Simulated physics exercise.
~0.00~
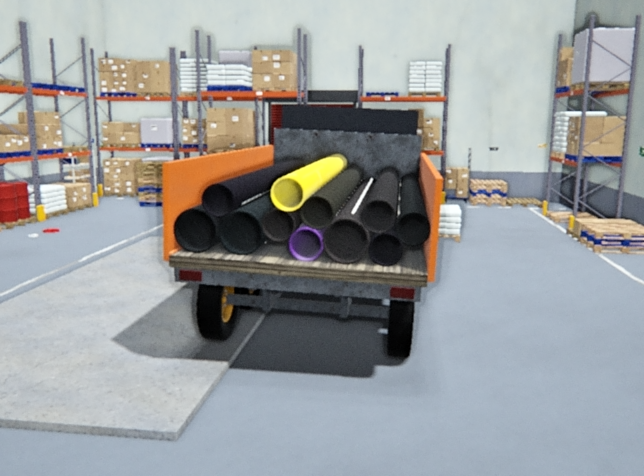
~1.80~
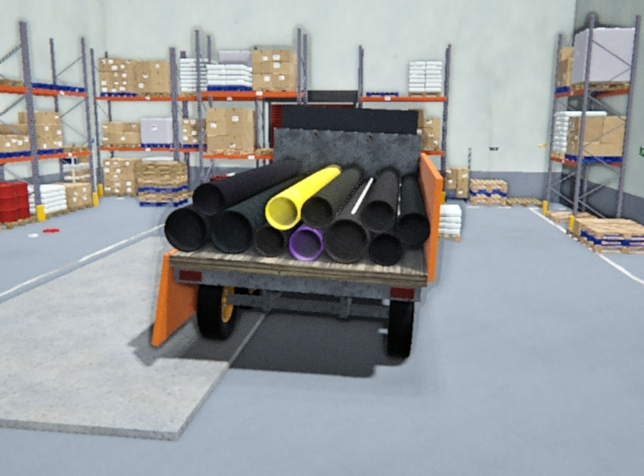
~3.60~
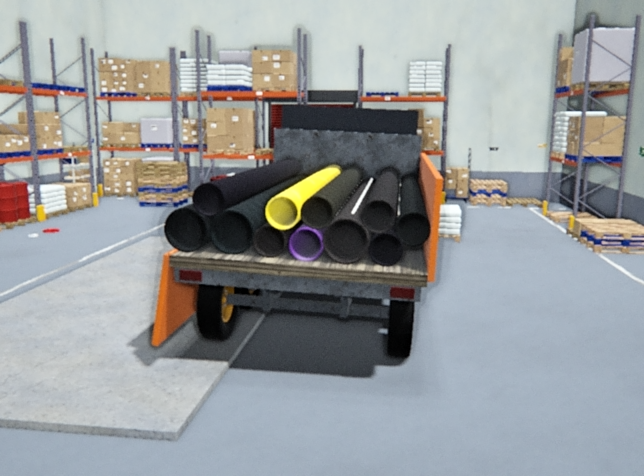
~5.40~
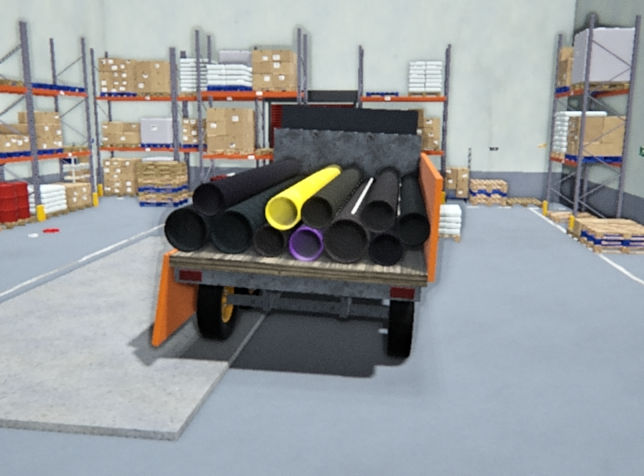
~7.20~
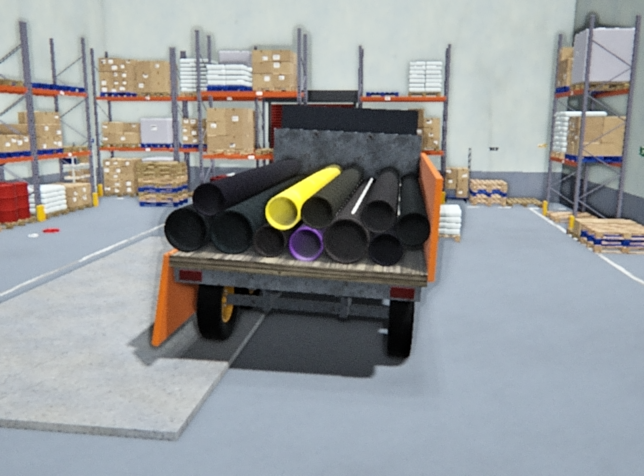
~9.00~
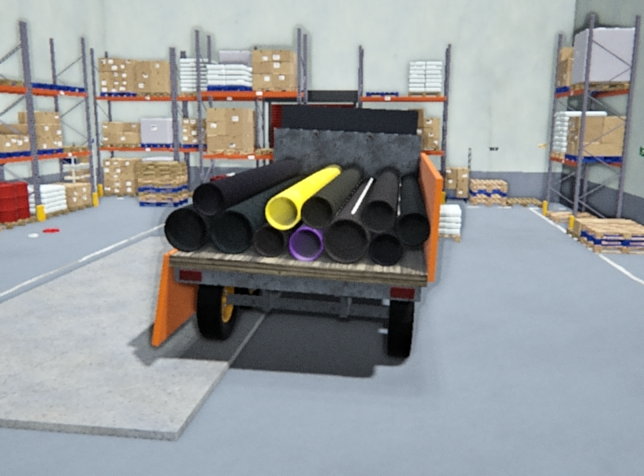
A flatbed lorry seen from behind carried a pile of mostly black pipes, with one yellow and one purple, when its left side board dropped open and the pipes shifted slightly left, the yellow one sinking a little, but all stayed on the deck.
